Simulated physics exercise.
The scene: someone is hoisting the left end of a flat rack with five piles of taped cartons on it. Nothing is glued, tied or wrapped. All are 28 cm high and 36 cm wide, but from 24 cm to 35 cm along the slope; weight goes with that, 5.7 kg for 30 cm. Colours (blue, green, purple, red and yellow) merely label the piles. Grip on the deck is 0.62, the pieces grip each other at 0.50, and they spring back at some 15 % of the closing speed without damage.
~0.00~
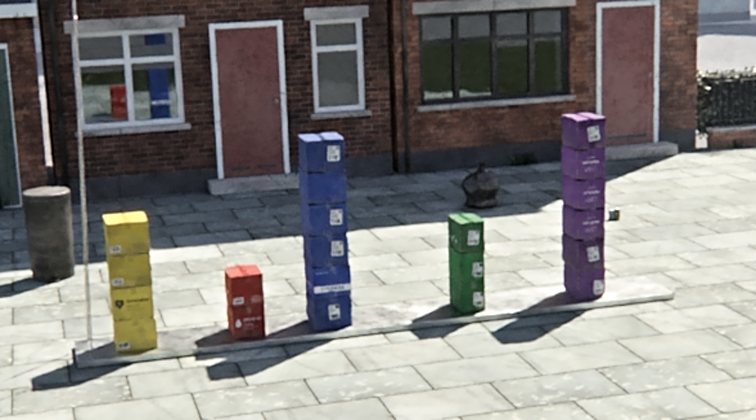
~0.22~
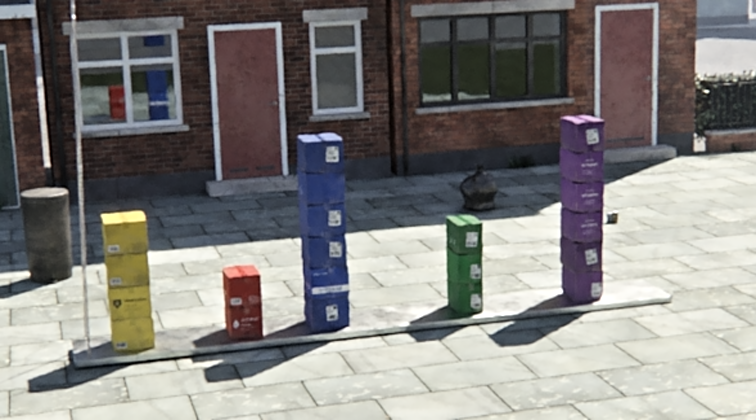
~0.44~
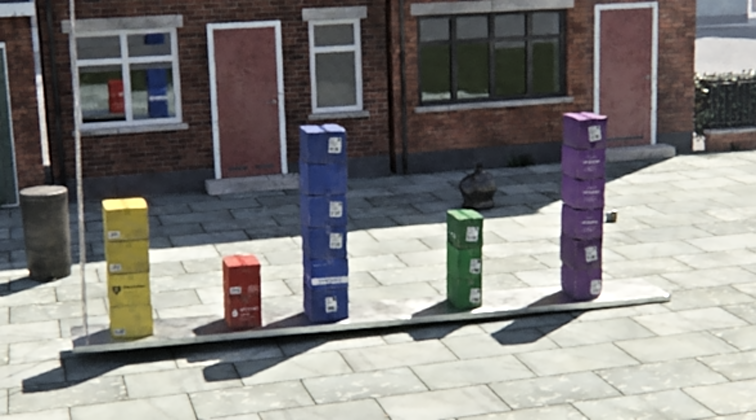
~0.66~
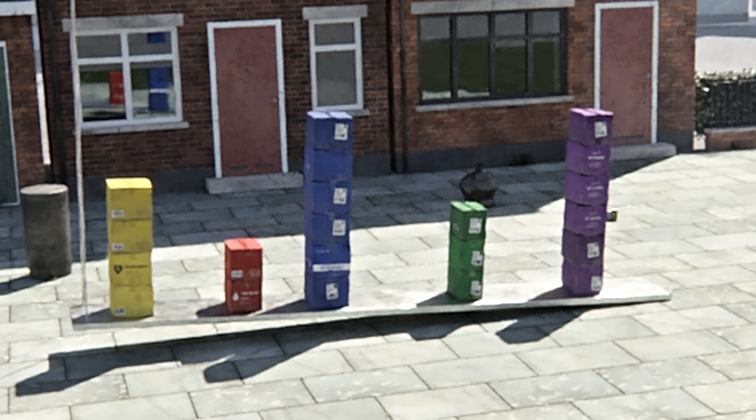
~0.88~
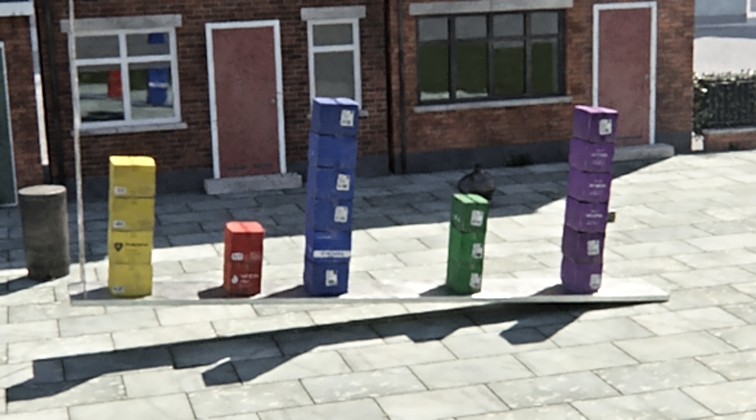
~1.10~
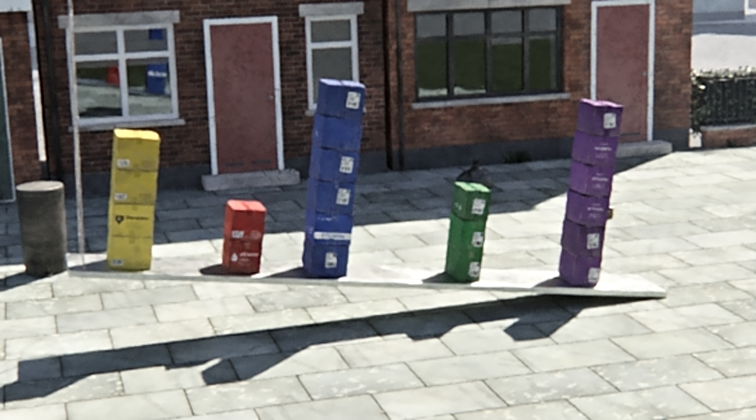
Paved yard outside brick houses, the left end of a flat rack rising slowly, tilting five coloured stacks of taped cartons rightward.
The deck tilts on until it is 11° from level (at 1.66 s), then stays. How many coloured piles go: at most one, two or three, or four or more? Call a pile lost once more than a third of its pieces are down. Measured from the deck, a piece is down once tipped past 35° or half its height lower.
The toll is two or three.
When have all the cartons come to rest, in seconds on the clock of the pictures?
At about 4.5 s.
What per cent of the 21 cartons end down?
Roughly 70 per cent of them.
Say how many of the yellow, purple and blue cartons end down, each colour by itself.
By colour: Yellow 0, purple 6, blue 6.
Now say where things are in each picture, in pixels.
In the first frame (pixels give the middle of a visible side; leans and shifts are taken against what carries them), middle of the deck's edge (394, 329) slope 0°; top blue carton (326, 156); top yellow carton (128, 239); none has stirred.
Middle of the deck's edge (391, 330) slope 0°; top purple carton (590, 137), in the second frame.
Middle of the deck's edge (390, 323) slope 1°; top yellow carton (127, 224), in the third frame.
Middle of the deck's edge (390, 312) slope 3°; top purple carton (599, 129), in the fourth frame.
Middle of the deck's edge (389, 300) slope 5°; top purple carton (603, 127), in the fifth frame.
Middle of the deck's edge (388, 285) slope 8°; top purple carton (608, 121); top blue carton (345, 101); none has stirred, in the sixth frame.
After 1.36 s, slope 10°; none of the 21 cartons down.
After 2.32 s, slope 11°; none of the 21 cartons down, 12 disturbed; top purple carton 29° from how it stood, 13 cm lower; top blue carton 13° from how it stood.
After 2.82 s, slope 11°; 12 of the 21 cartons down; top purple carton on its side; top blue carton 49° from how it stood, 46 cm lower.
After 3.46 s, slope 11°; 15 of the 21 cartons down; top blue carton on its side; top purple carton on its side.
In the end (4.7 s), slope 11°; 15 of the 21 cartons down; top blue carton upside down; top purple carton on its side. Wrecked, blue, green and purple.
